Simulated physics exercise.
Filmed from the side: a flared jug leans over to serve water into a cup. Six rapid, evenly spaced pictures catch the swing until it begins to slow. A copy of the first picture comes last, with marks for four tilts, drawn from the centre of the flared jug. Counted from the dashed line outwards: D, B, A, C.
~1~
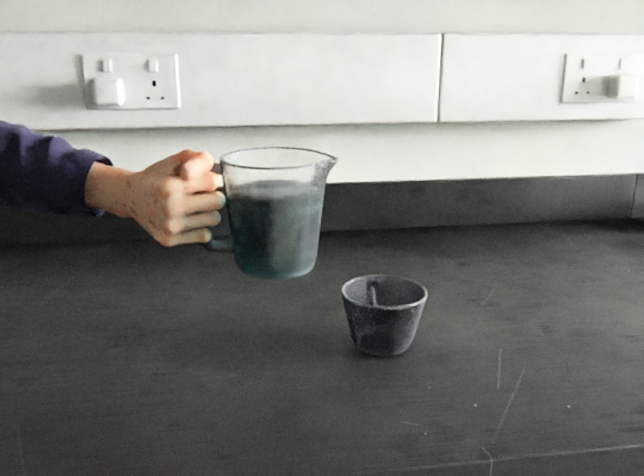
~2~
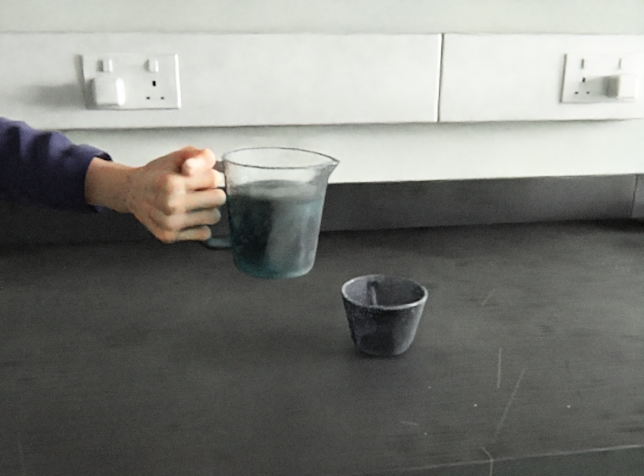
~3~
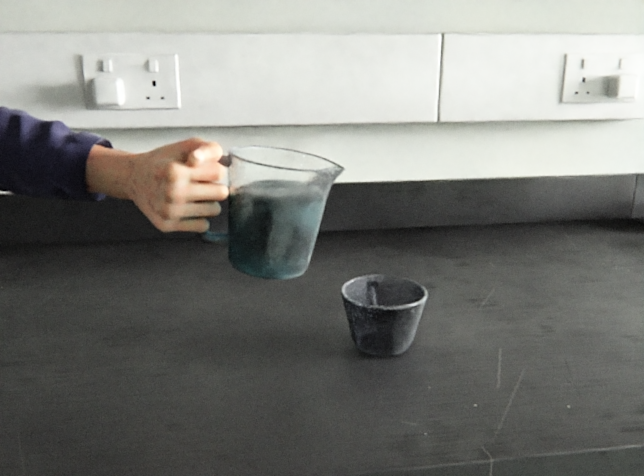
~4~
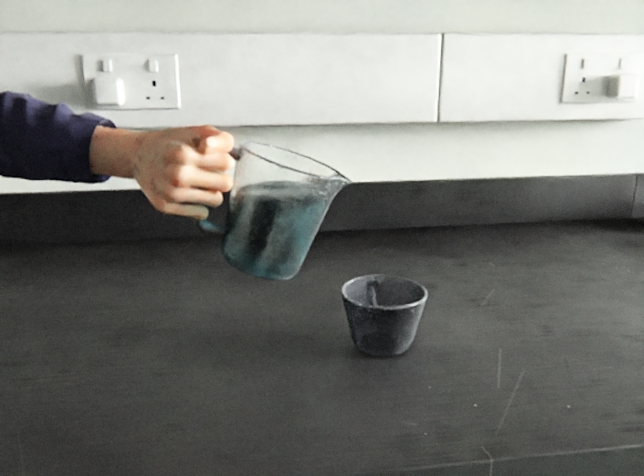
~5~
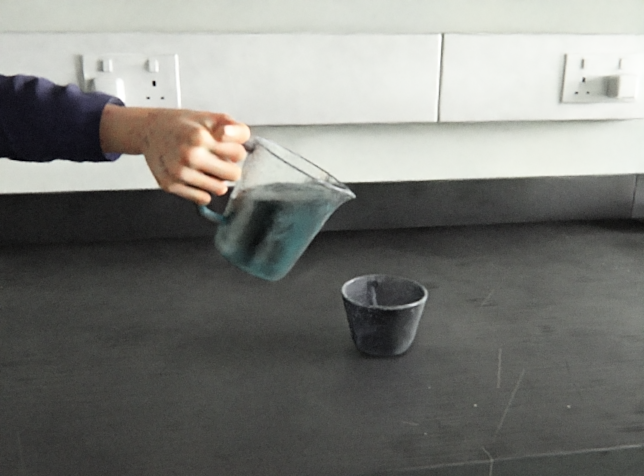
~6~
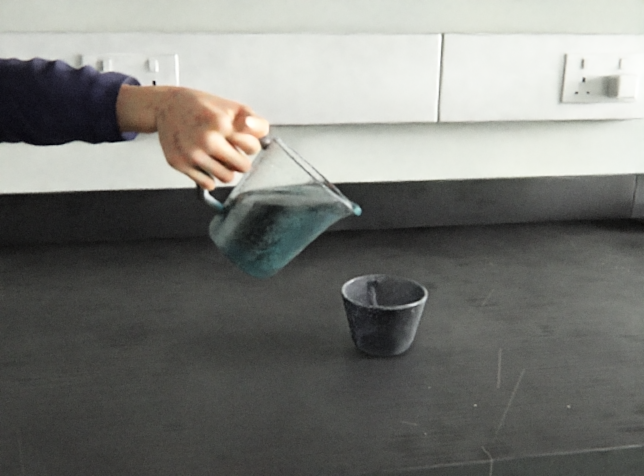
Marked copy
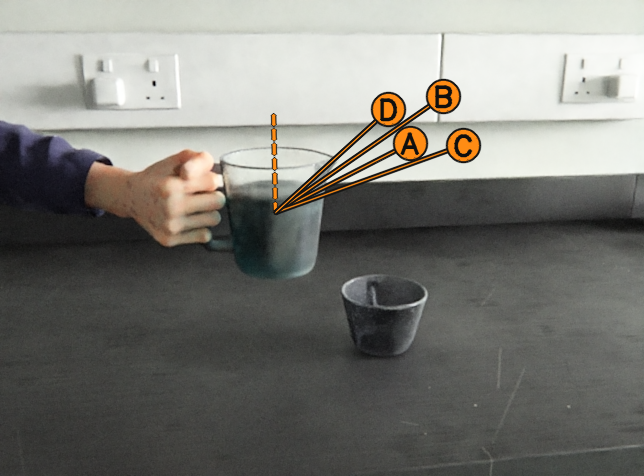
We see a hand holding a flared glass jug of bluish water above and to the left of a small dark cup, then steadily tilting it rightward until the water reaches the lip.
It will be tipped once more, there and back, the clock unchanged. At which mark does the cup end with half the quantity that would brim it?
B.
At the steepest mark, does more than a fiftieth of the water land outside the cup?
Yes, it does.
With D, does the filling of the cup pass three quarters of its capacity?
No.
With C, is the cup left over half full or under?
Over.
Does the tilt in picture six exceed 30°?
Yes.
On the marked copy, A at (394, 151); B at (429, 106); C at (447, 150); D at (376, 121).
For line A, the cup ends with about 66 % of what it can hold; 10 % of the water is spilt.
For line B, the cup ends with about 52 % of what it can hold.
For line C, the cup ends with about 75 % of what it can hold; 20 % of the water is spilt.
For line D, the cup ends with about 29 % of what it can hold.
